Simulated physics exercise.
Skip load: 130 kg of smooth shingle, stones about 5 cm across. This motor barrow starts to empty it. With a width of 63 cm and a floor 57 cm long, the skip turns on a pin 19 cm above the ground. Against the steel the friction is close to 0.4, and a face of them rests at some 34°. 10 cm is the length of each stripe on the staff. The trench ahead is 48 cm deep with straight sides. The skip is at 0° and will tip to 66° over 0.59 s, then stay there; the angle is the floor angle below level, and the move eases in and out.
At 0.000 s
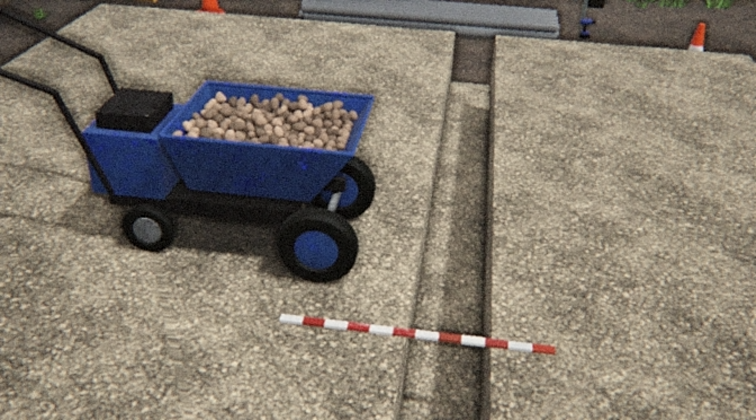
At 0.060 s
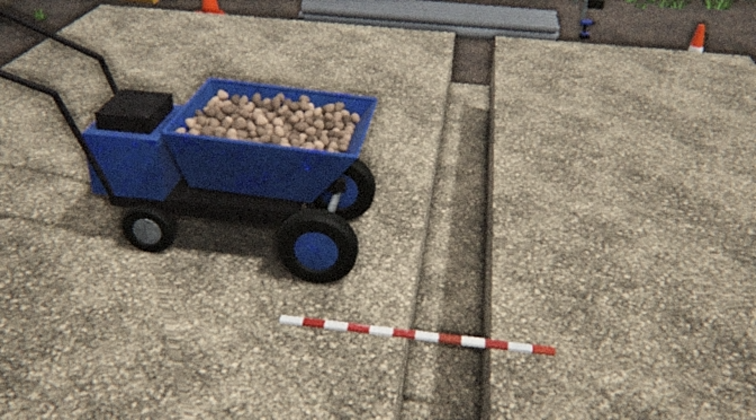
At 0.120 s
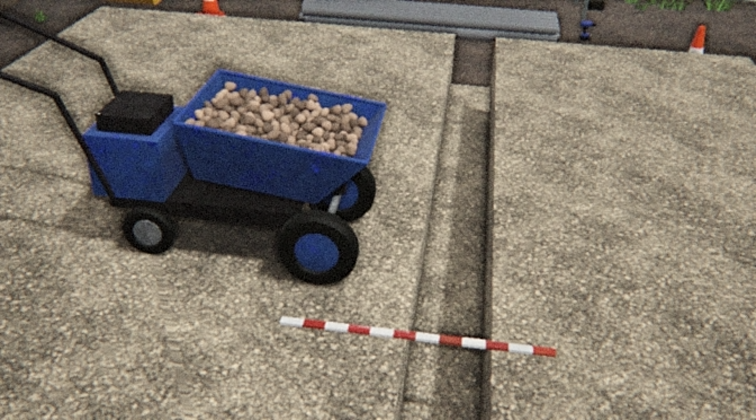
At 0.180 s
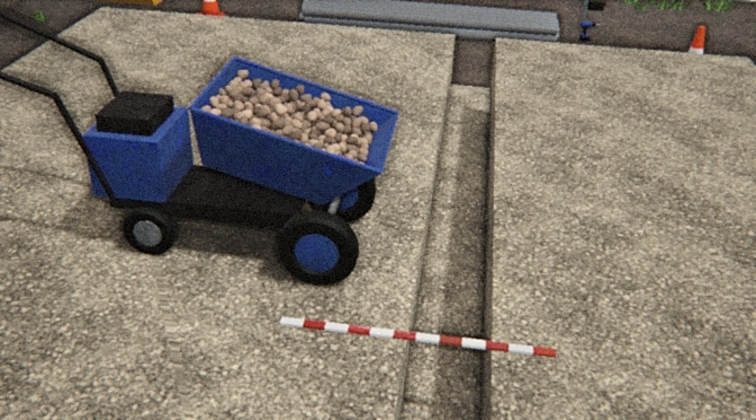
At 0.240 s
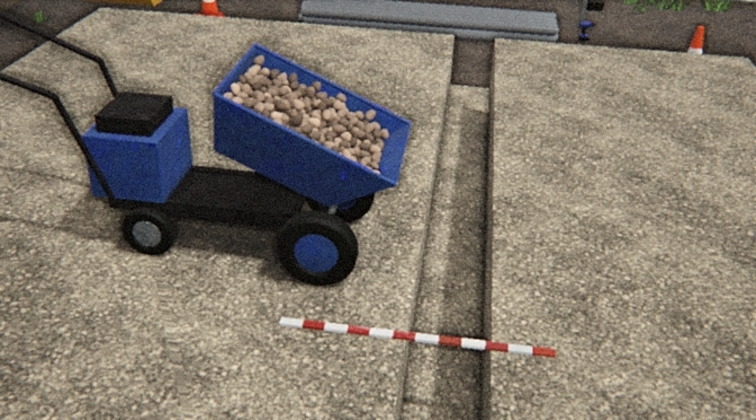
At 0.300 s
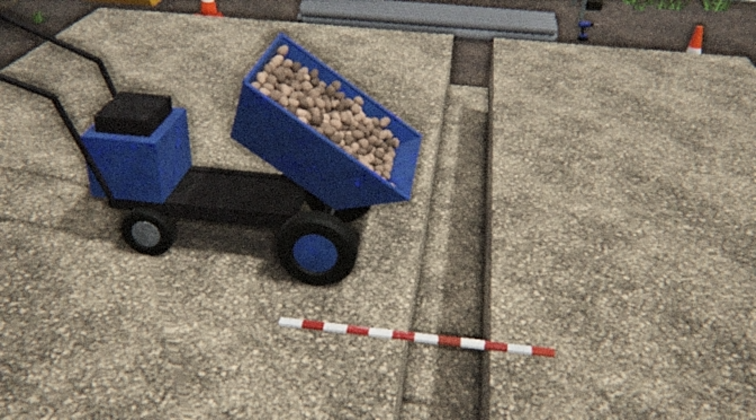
In the video, a blue motor barrow loaded with rounded stones stands on pale ground beside a narrow trench, and its skip gradually tilts forward to the right, the rear rising steeply while the wheels stay in place.
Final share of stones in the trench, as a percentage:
56 per cent.
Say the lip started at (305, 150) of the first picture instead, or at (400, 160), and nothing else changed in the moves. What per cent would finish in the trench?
Estimates: 90 % then 25 %.
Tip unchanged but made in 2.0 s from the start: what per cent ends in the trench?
85 %.
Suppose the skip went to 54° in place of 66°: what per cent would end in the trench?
In that case around 40 percent.
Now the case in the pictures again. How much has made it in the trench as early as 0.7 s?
By that point it's something like 20 in a hundred.
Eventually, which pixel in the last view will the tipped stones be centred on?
The resting stones are centred at roughly (479, 321).
After 0.4 s the floor is at 55°; 100 % in the skip; the foremost stones are at (415, 197).
After 0.7 s the floor is at 66°; 80 % in the skip, 19 % in the trench, 1 % past the trench; the foremost stones are at (496, 258).
After 1.0 s the floor is at 66°; 23 % in the skip, 34 % in the trench, 44 % past the trench; the foremost stones are at (656, 276).
After 3.0 s the floor is at 66°; 0 % in the skip, 56 % in the trench, 44 % past the trench; the foremost stones are past the picture's edge.
